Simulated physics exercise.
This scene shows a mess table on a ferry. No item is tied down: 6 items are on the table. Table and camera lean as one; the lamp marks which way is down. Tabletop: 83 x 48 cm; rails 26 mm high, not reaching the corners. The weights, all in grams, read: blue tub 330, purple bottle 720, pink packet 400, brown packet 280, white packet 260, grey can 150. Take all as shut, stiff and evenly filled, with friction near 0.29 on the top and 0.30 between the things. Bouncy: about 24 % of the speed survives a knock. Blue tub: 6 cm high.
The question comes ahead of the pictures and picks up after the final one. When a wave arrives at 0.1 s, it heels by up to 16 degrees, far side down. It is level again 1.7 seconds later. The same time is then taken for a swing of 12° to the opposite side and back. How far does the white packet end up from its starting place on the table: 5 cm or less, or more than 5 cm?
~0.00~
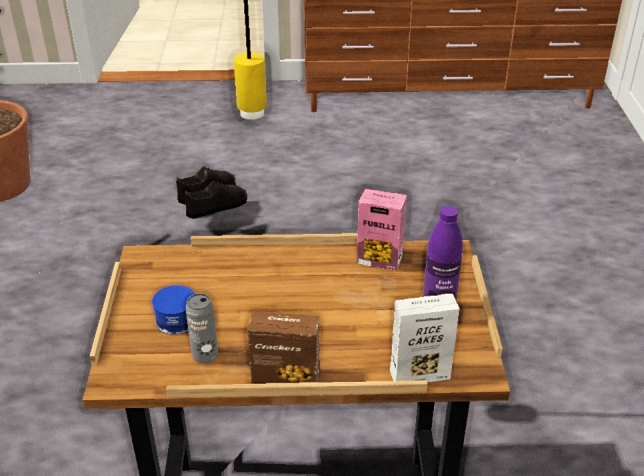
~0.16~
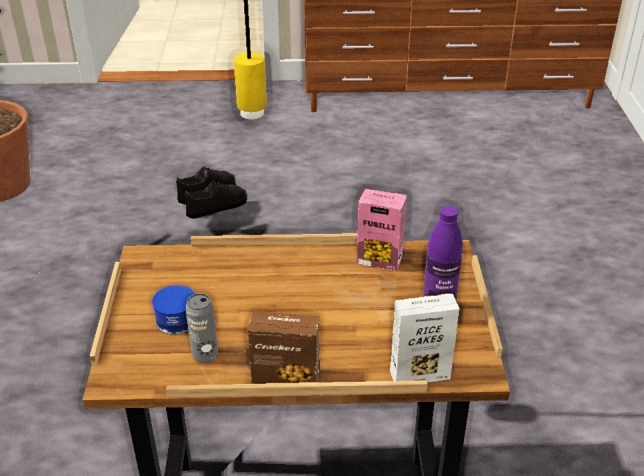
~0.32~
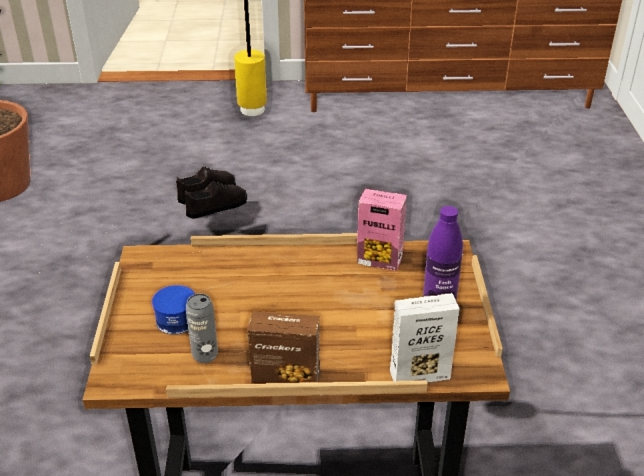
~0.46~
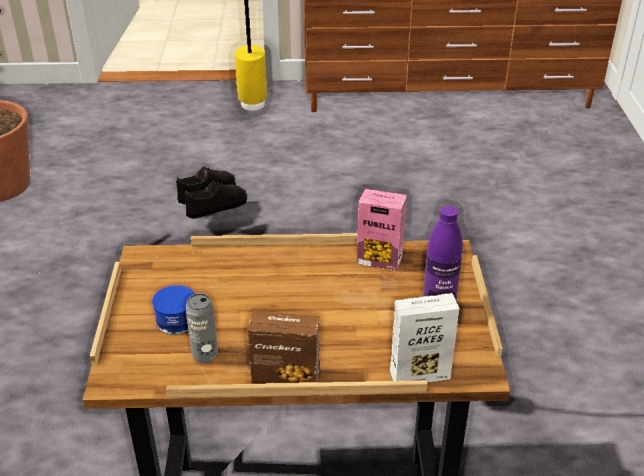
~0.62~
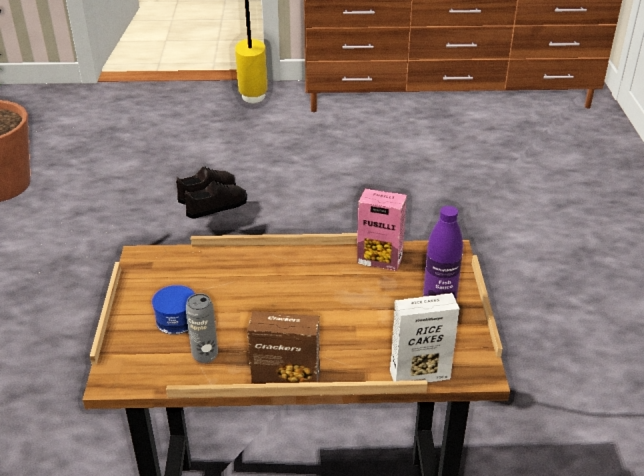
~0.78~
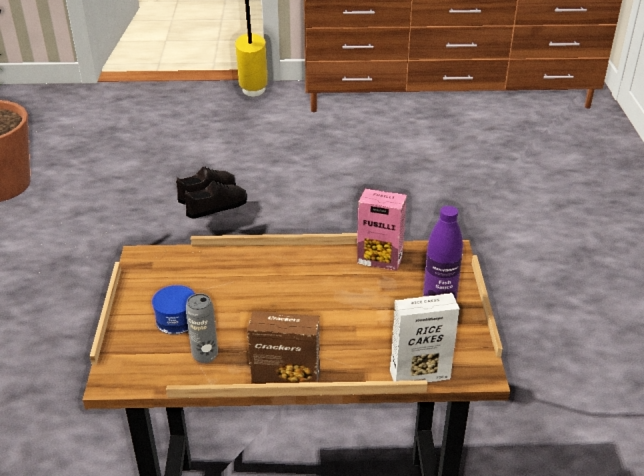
Most likely it ends up displaced.
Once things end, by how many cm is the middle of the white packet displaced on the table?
It ends up around 18 cm from its start.
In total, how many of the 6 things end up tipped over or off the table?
I count 1.
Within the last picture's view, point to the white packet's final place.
It comes to rest near (386, 314).
After 1.28 s, heel 11°, far side down; white packet tipped 52° from how it sat near (407, 317).
After 1.48 s, heel 5°, far side down; white packet on its side near (388, 316); purple bottle tipped 4° from how it sat.
After 2.08 s, heel 3°, near side down; white packet on its side near (386, 314); purple bottle slid 2 cm.
At rest (4.0 s), tipped over on the table, white packet; the other 5 in place, give or take 5 cm. Seen from the same camera at the end, white packet near (386, 314).
